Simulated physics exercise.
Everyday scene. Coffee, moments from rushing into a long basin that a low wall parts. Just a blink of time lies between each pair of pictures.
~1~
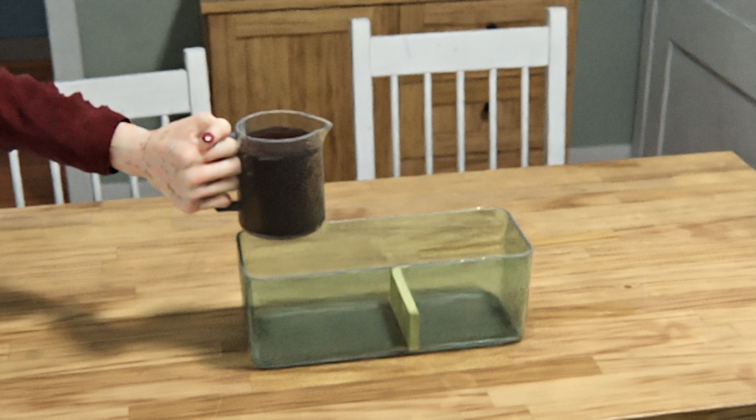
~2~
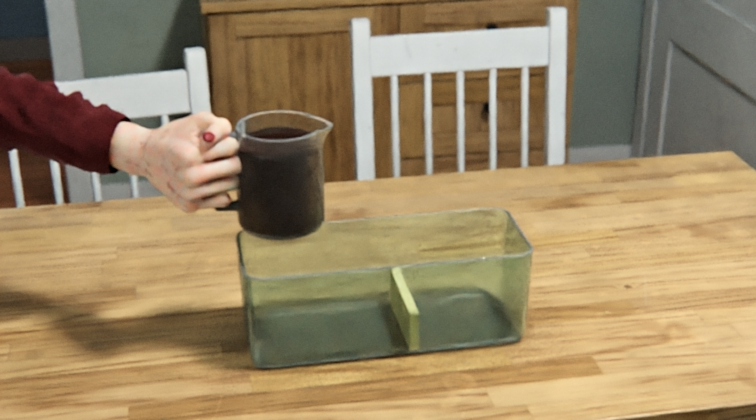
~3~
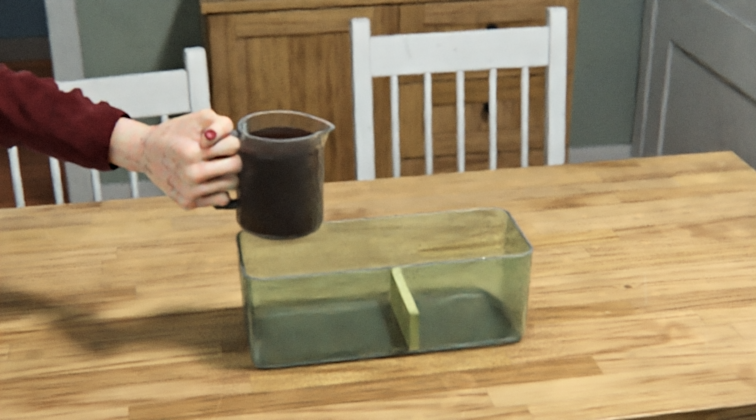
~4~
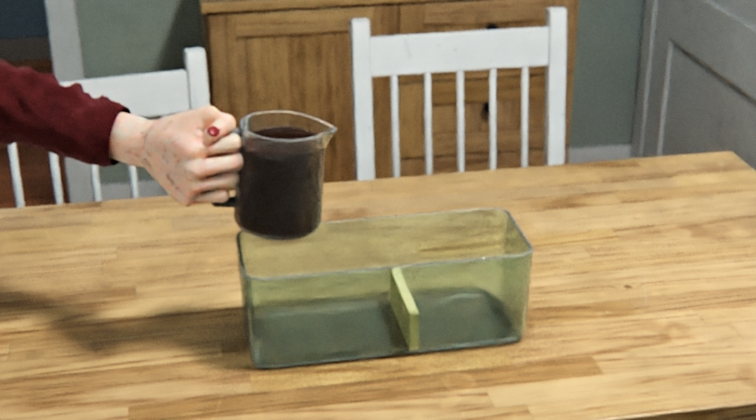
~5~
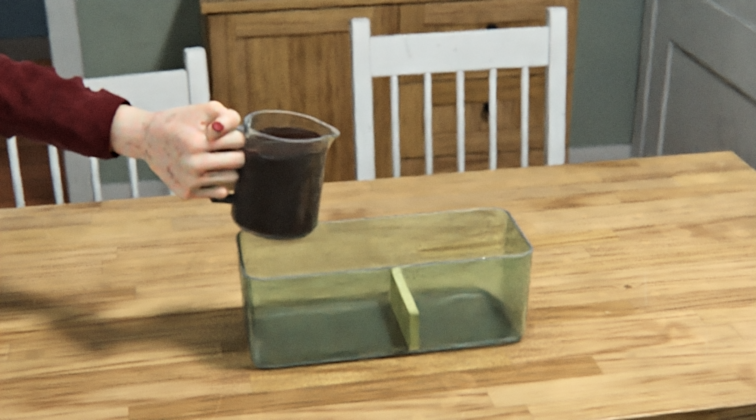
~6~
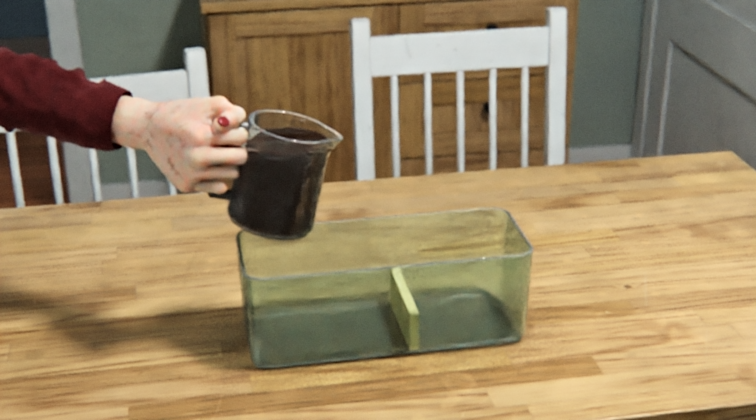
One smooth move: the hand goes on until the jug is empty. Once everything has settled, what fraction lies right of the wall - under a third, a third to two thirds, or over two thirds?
The share right of the wall falls short of one third.
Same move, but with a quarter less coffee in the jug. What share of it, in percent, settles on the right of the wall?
Some 5 parts in a hundred, give or take.
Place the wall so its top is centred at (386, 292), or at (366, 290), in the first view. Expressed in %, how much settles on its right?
Roughly 65 % and then 90 %.
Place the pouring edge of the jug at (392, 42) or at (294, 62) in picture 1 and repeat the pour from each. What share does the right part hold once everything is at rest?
Roughly 95 % and 0 %.
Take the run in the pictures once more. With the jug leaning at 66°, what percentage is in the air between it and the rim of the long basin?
Estimated: 10 per cent or thereabouts.
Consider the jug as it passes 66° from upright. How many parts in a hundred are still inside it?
It still holds around 80 per cent there.
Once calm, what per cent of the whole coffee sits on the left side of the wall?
Share: Roughly 75 %.
A moment on, the jug is tipped part way and 82 per cent is still to pour, 4 is left of the wall and 2 right of it.
Next, the jug is tipped on its side and 32 per cent is still to pour, 33 is left of the wall and 22 right of it.
Then the jug is tipped right over and 4 per cent is still to pour, 68 is left of the wall and 25 right of it.
Later the jug is tipped right over and 0 per cent is still to pour, 74 is left of the wall and 26 right of it.
Finally, 74 per cent lies left of the wall, 26 right of it and 1 outside.
